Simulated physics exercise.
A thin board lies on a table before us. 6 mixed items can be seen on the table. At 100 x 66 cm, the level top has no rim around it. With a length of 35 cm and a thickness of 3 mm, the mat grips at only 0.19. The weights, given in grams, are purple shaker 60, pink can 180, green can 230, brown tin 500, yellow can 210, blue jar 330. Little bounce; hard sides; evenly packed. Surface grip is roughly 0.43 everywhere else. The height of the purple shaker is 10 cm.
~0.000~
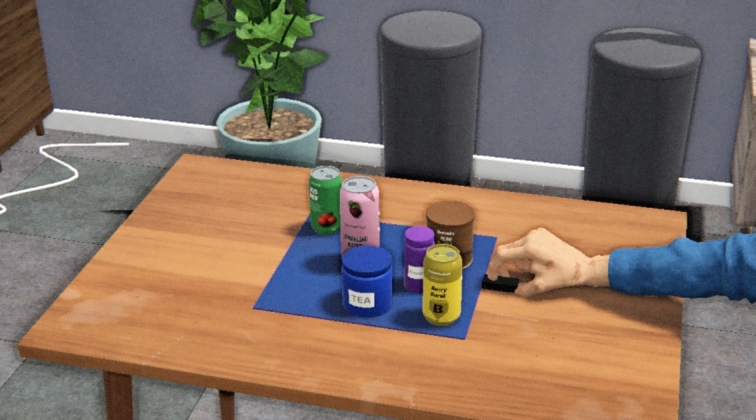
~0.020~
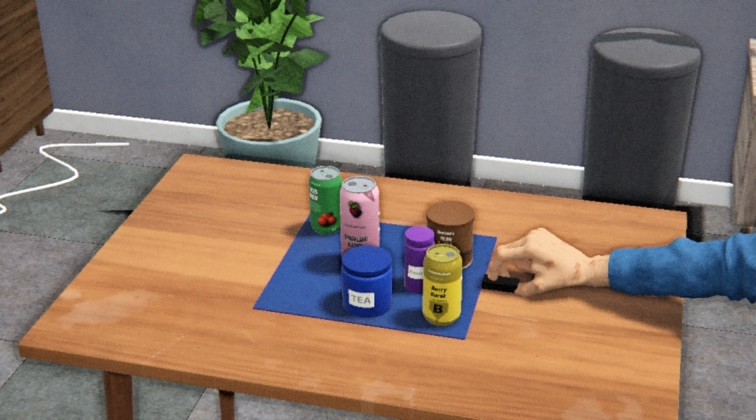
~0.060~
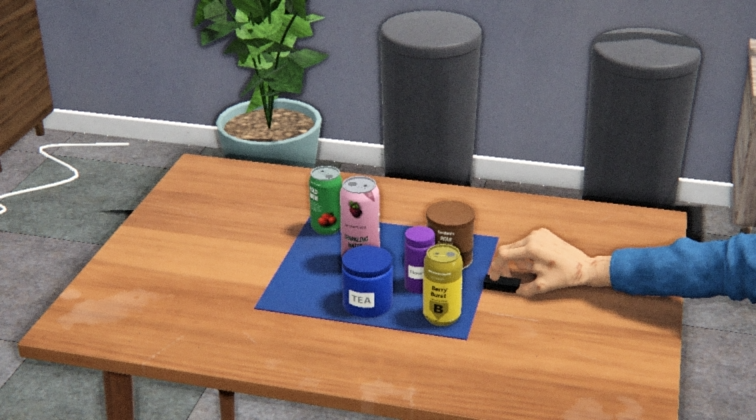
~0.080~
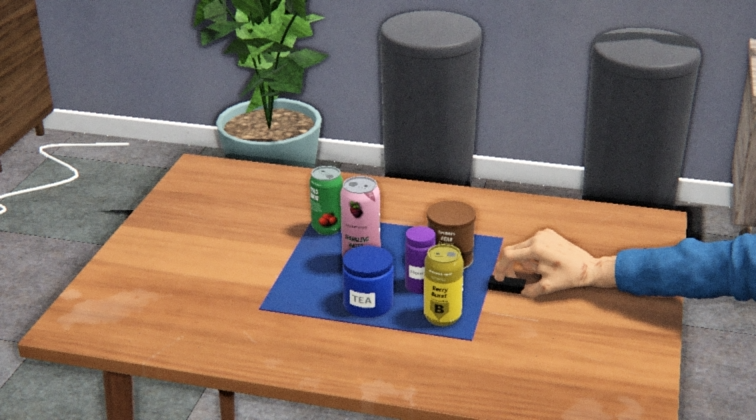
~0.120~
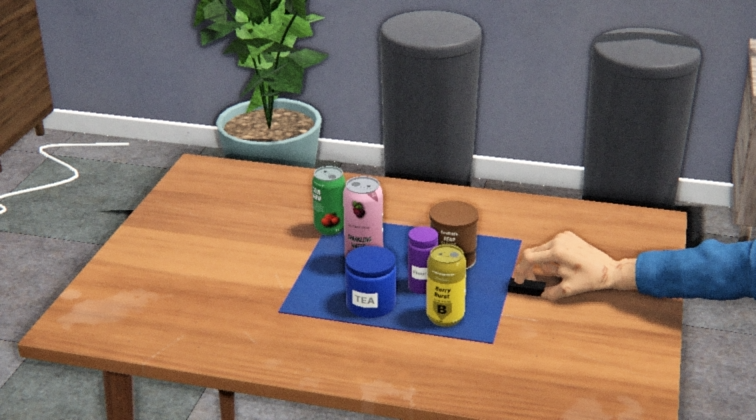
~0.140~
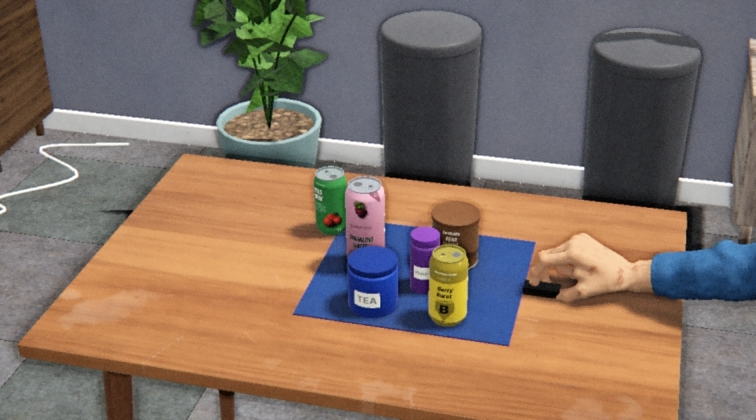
In a room with a grey-blue wall, a potted plant and two dark bins, a wooden table is seen from slightly above by a still camera. On and beside a thin blue sheet stand green and pink cans at the back left, a blue tea jar and yellow can in front, and a purple shaker and brown tin between. The hand at right barely moves at first, then draws the sheet rightward, while the upright items shift only slightly.
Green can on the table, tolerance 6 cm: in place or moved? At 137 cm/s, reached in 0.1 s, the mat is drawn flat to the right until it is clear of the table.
In place.
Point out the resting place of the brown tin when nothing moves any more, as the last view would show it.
Resting point, approx. (555, 251) px.
After 0.24 s, 21 cm of pull; green can 4° off upright near (338, 203); pink can 3° off upright; blue jar moved 4 cm.
After 0.44 s, 48 cm of pull; green can moved 2 cm near (336, 204); purple shaker 15° off upright; yellow can moved 15 cm.
After 0.64 s, 75 cm of pull; green can moved 2 cm near (336, 204); purple shaker 65° off upright; yellow can 46° off upright.
In the end (2.8 s), toppled on the table, purple shaker and yellow can; not toppled but over 6 cm from the start, brown tin and blue jar; the other 2 under 6 cm from the start. At the end, from the last picture's camera, green can near (336, 204).
